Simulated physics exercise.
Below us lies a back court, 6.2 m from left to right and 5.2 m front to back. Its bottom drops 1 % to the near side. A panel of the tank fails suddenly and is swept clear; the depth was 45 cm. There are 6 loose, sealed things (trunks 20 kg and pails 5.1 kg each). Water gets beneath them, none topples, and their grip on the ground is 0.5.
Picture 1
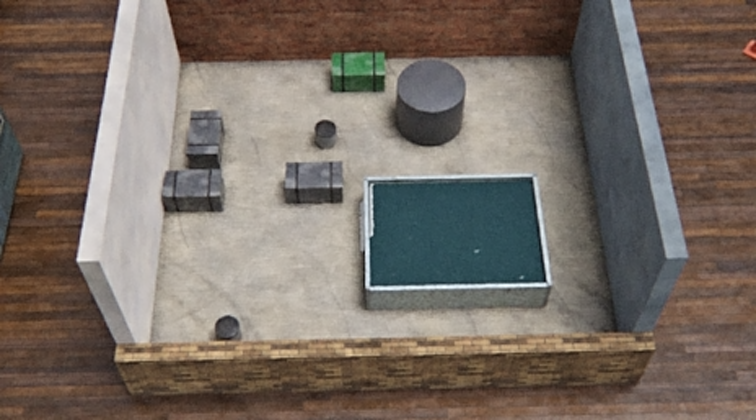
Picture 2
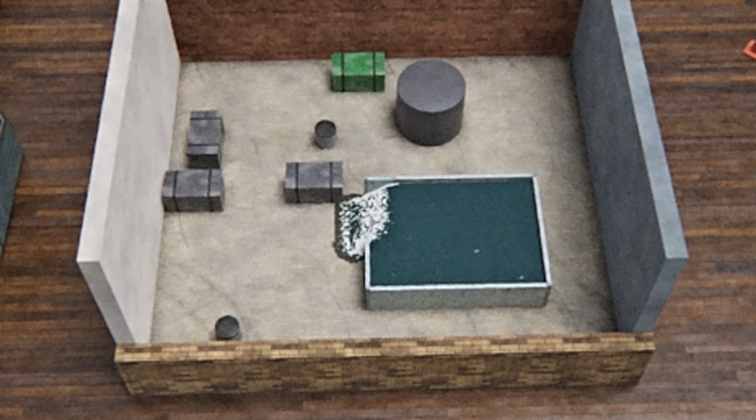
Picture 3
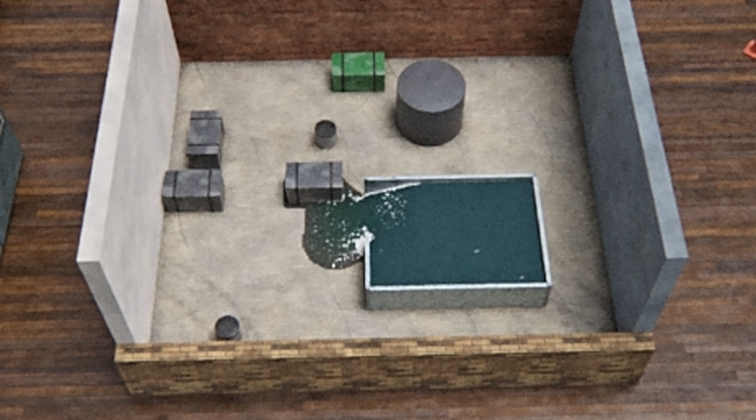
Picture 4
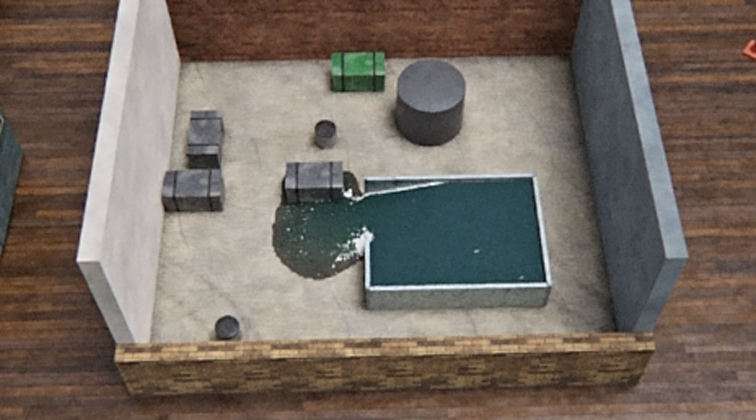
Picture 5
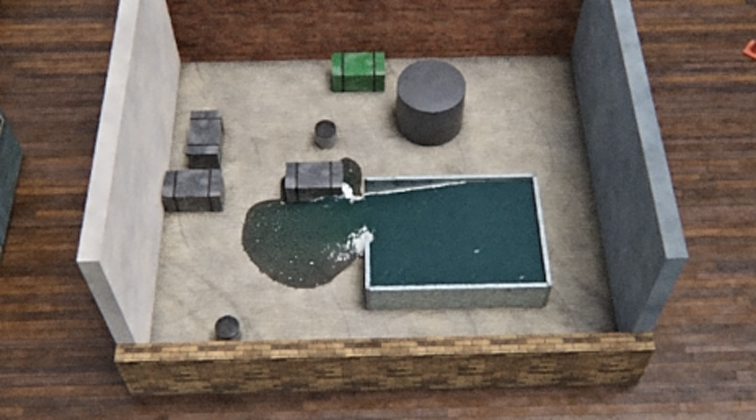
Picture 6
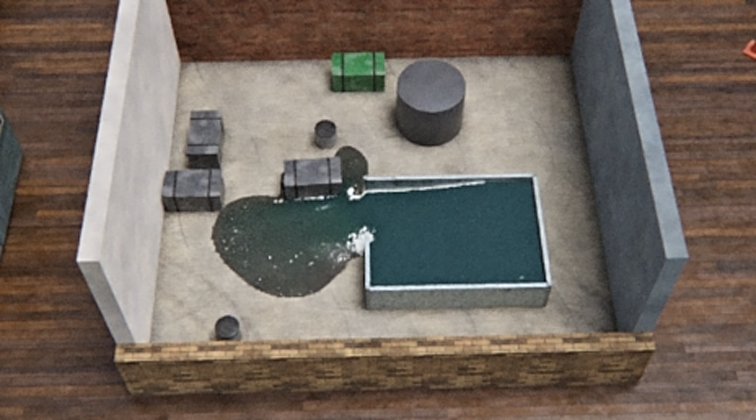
Dark green water bursts from the tank's left side and spreads around a nearby gray trunk.
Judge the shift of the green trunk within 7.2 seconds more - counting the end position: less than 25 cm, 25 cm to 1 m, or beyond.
Green trunk moves a short way.
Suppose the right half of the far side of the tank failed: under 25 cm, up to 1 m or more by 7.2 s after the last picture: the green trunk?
Then the green trunk travels far.
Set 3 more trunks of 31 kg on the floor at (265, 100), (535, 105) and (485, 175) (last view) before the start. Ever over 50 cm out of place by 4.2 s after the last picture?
In turn: Less, under, less.
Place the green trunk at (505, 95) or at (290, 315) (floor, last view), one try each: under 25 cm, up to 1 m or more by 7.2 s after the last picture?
In turn: It holds its place; it moves a short way.
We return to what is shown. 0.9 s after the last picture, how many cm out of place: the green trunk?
About 0 cm.
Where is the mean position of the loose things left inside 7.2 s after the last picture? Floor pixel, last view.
Around (314, 145).
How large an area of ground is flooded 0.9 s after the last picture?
About 12.0 m2.
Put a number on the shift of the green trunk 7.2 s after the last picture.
About 40 cm.
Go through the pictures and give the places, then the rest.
The green trunk at (358, 64) rests on the ground; water covers 4.0 m2; 0 of 6 have shifted, in the first frame.
The green trunk at (358, 64) rests on the ground; water covers 4.3 m2; 0 of 6 have shifted, in the second frame.
The green trunk at (358, 64), on the bottom; 4.8 m2 under water; 0 of 6 have shifted, in the third frame.
The green trunk at (358, 64) rests on the ground; 5.4 m2 under water; 0 of 6 have shifted, in the fourth frame.
The green trunk at (358, 64), on the bottom; 6.1 m2 under water; 0 of 6 have shifted, in the fifth frame.
The green trunk at (358, 64), on the bottom; water covers 6.9 m2; 1 of 6 have shifted, in the sixth frame.
Then, 0.9 s after the last picture the green trunk is near (358, 64), 0.0 m from its start, aground; 0 afloat.
Then, 2.8 s after the last picture the green trunk is near (358, 64), 0.0 m from its start, aground; 2 afloat.
Then, 4.8 s after the last picture the green trunk is near (369, 67), 0.2 m from its start, aground; 2 afloat.
Then, 7.2 s after the last picture the green trunk is near (386, 70), 0.4 m from its start, aground; 2 afloat.
